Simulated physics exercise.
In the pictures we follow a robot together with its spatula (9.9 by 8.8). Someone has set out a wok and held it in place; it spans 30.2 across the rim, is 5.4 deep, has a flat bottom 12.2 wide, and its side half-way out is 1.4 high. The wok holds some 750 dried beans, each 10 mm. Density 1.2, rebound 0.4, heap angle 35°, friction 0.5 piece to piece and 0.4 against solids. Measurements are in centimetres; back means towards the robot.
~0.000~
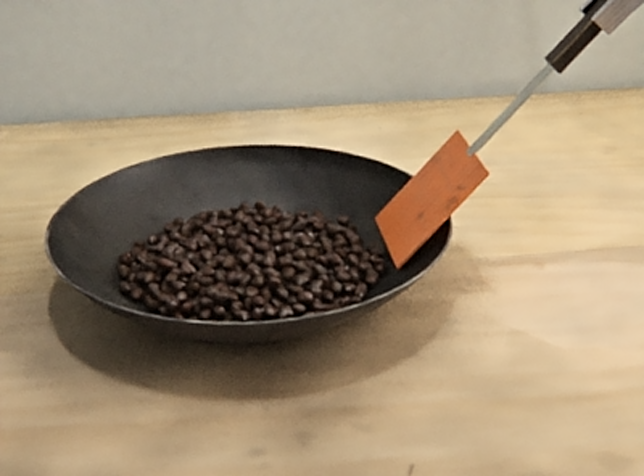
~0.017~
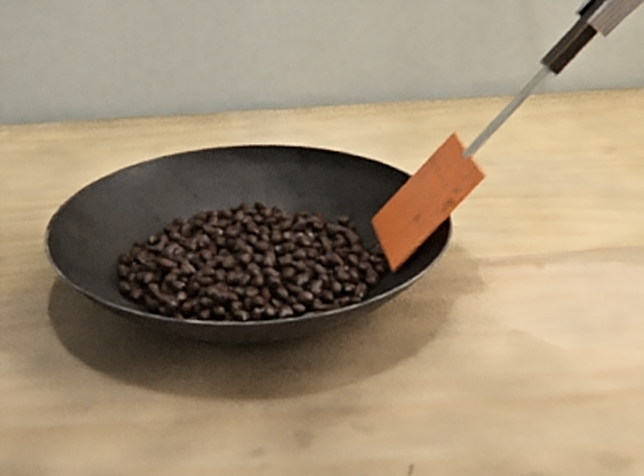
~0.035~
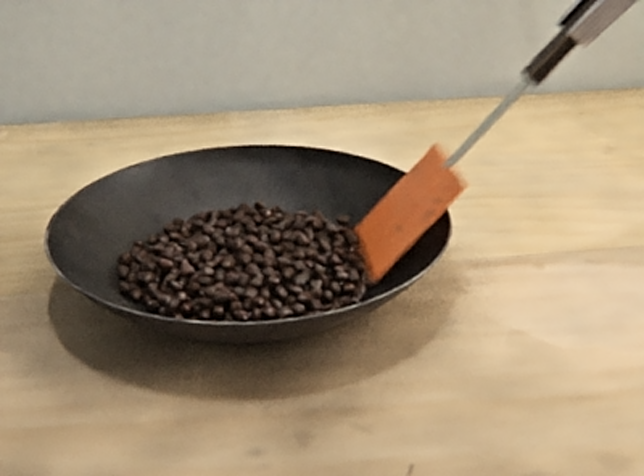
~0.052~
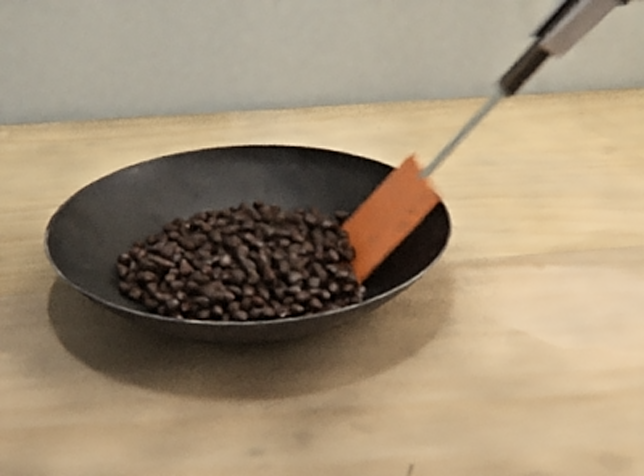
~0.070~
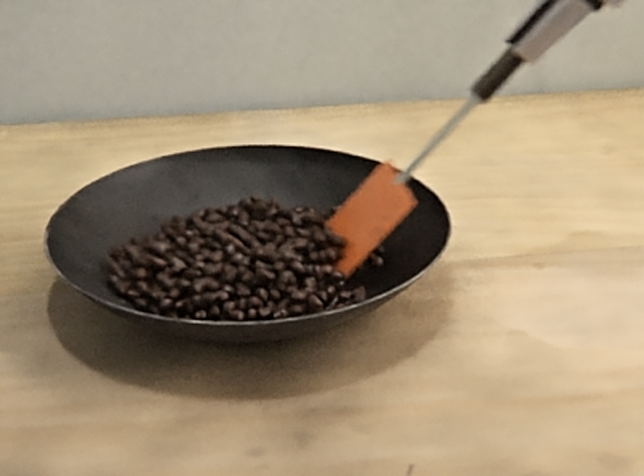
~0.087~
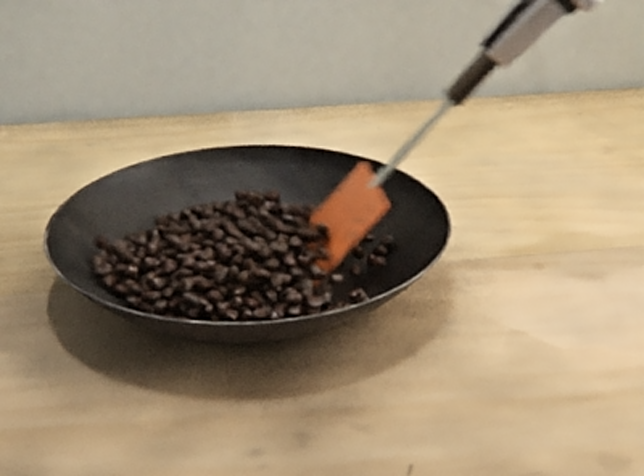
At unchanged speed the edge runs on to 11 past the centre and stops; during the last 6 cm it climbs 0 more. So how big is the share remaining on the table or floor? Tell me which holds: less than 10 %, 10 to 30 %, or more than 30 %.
More than 30 % holds.
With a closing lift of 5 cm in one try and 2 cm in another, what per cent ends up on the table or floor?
35 and 40 %.
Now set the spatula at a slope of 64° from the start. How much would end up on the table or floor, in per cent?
In that case, around 45 percent would end up on the table or floor.
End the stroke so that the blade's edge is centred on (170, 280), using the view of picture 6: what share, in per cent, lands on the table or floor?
Something near 5 in a hundred.
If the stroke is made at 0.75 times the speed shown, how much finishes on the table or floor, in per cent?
Estimate: Close to 30 %.
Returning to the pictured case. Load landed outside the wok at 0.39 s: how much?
Share at that moment: Roughly 25 %.
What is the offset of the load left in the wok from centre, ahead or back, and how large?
I'd say it's roughly 3.0 cm toward the front.
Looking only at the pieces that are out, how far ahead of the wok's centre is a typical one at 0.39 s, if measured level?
It sits close to 24 cm ahead of the middle.
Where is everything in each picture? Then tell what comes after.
The spatula top edge at (473, 150), sloping 48°; upper third of the load around (251, 255), from x 125 to 380, top at y 205; 752 in the wok, in the first frame.
The spatula top edge at (469, 153), sloping 48°; upper third of the load around (251, 255), from x 125 to 380, top at y 205, in the second frame.
The spatula top edge at (451, 163), sloping 48°; upper third of the load around (251, 255), from x 125 to 375, top at y 205, in the third frame.
The spatula top edge at (426, 174), sloping 48°; upper third of the load around (252, 253), from x 125 to 375, top at y 205, in the fourth frame.
The spatula top edge at (400, 180), sloping 48°; upper third of the load around (245, 249), from x 115 to 375, top at y 200, in the fifth frame.
The spatula top edge at (375, 183), sloping 48°; upper third of the load around (238, 248), from x 100 to 385, top at y 195; 752 in the wok, in the sixth frame.
After 0.13 s, sloping 48°, highest piece 7 above the table; 752 in the wok.
After 0.17 s, sloping 48°, highest piece 8 above the table; 751 in the wok, 1 on the blade or in flight.
After 0.39 s, sloping 48°, highest piece 8 above the table; 430 in the wok, 186 on the table or floor, 136 on the blade or in flight.
After 1.44 s, sloping 48°, highest piece 5 above the table; 430 in the wok, 322 on the table or floor.
In the end, 430 in the wok, 322 on the table or floor. That is 43 % on the table or floor.
